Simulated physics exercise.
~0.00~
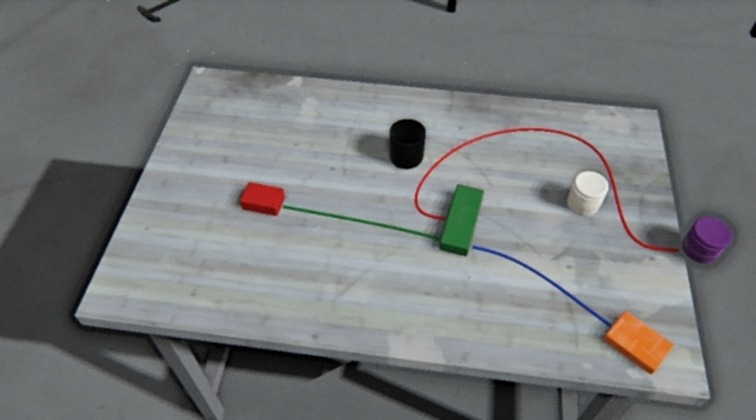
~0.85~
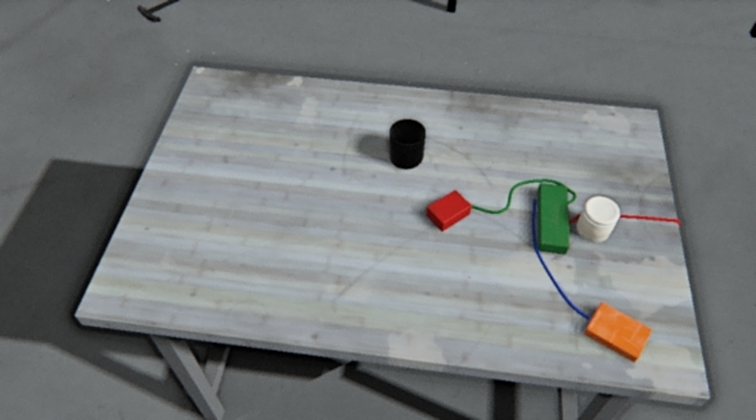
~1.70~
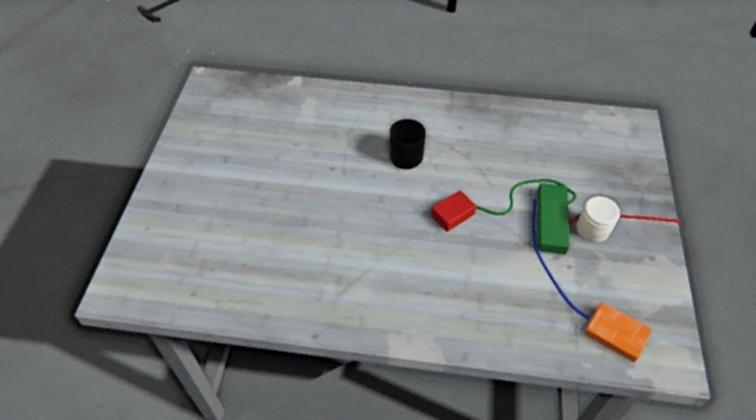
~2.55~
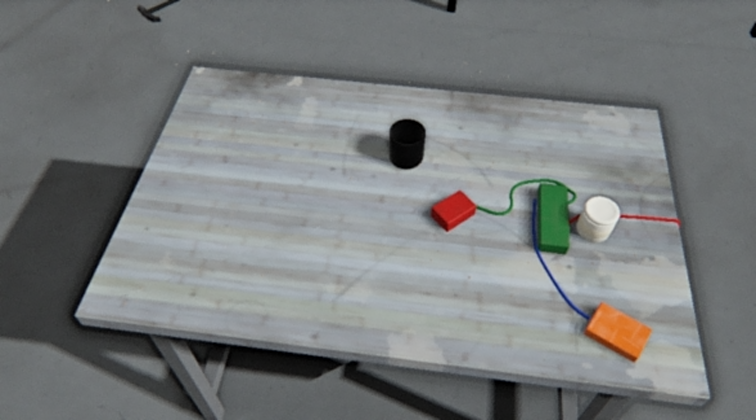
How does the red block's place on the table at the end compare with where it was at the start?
It started on the left part of the table, well to the left of the black mug. By the end it was much farther right, sitting in front of the mug and a little to its right.
